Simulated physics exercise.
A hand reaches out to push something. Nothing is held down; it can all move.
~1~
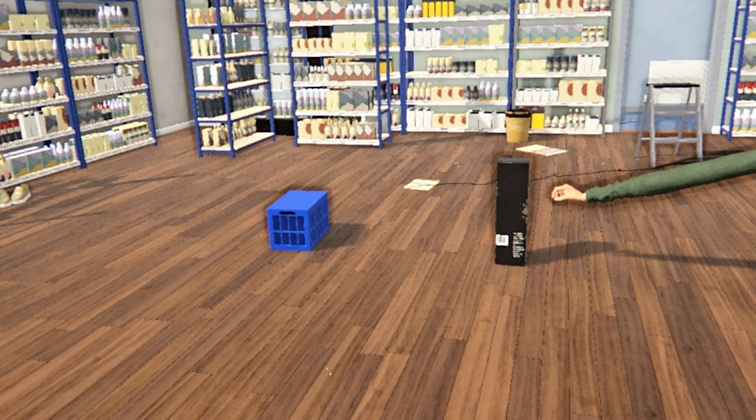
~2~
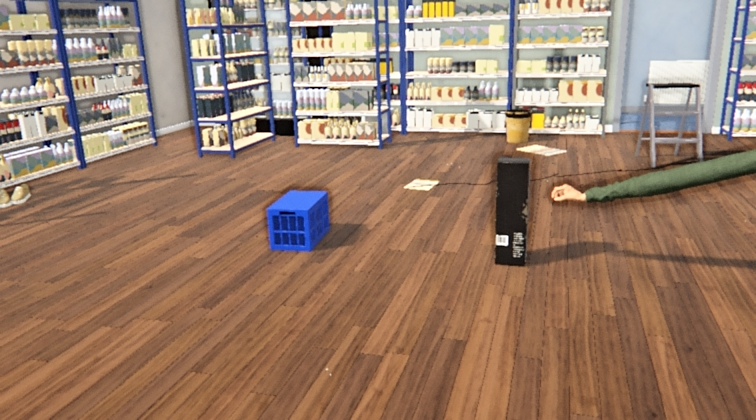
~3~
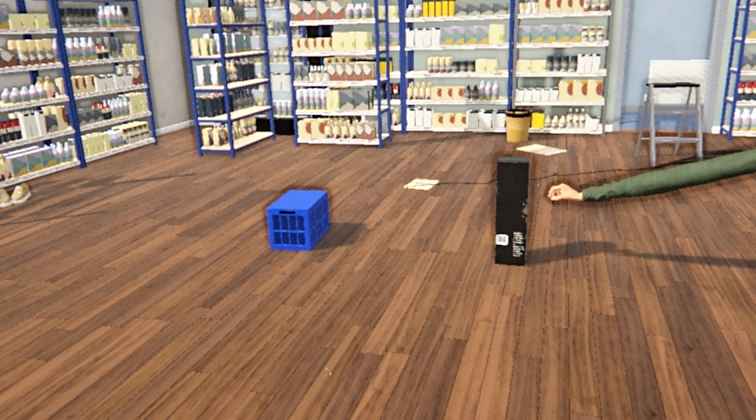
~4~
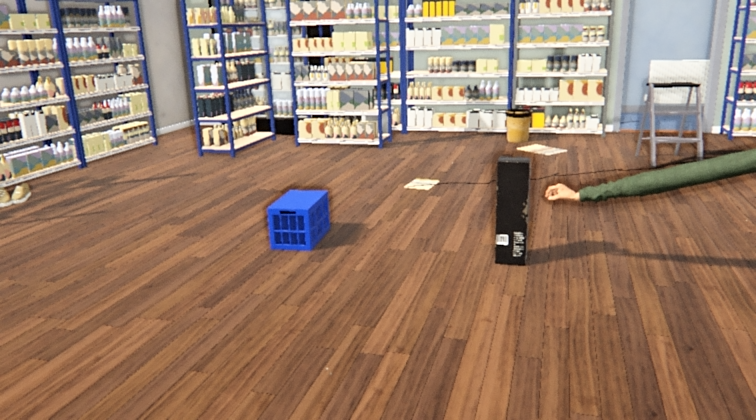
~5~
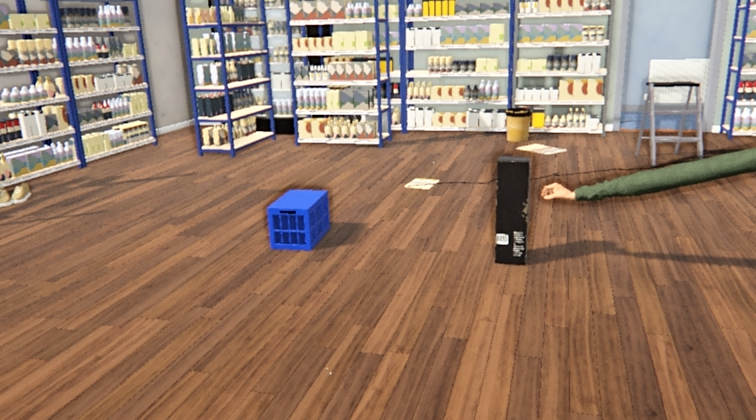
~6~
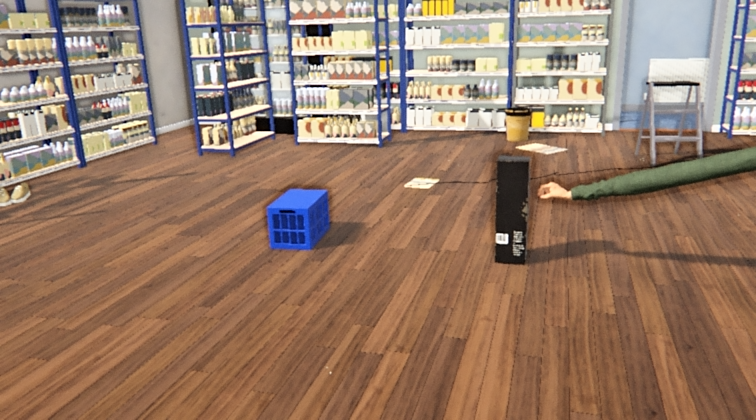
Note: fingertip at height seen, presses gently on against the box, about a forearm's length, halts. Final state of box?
It capsizes.
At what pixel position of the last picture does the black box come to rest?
Near (441, 241).
Then, 0.70 s on from there, black box turned 14° from how it was put near (498, 207).
Then, 1.20 s on from there, black box turned 48° from how it was put near (468, 214).
Then, 1.40 s on from there, black box on its side near (443, 241).
In the end, toppled on the floor, black box. At the end, from the last picture's camera, black box near (441, 241).
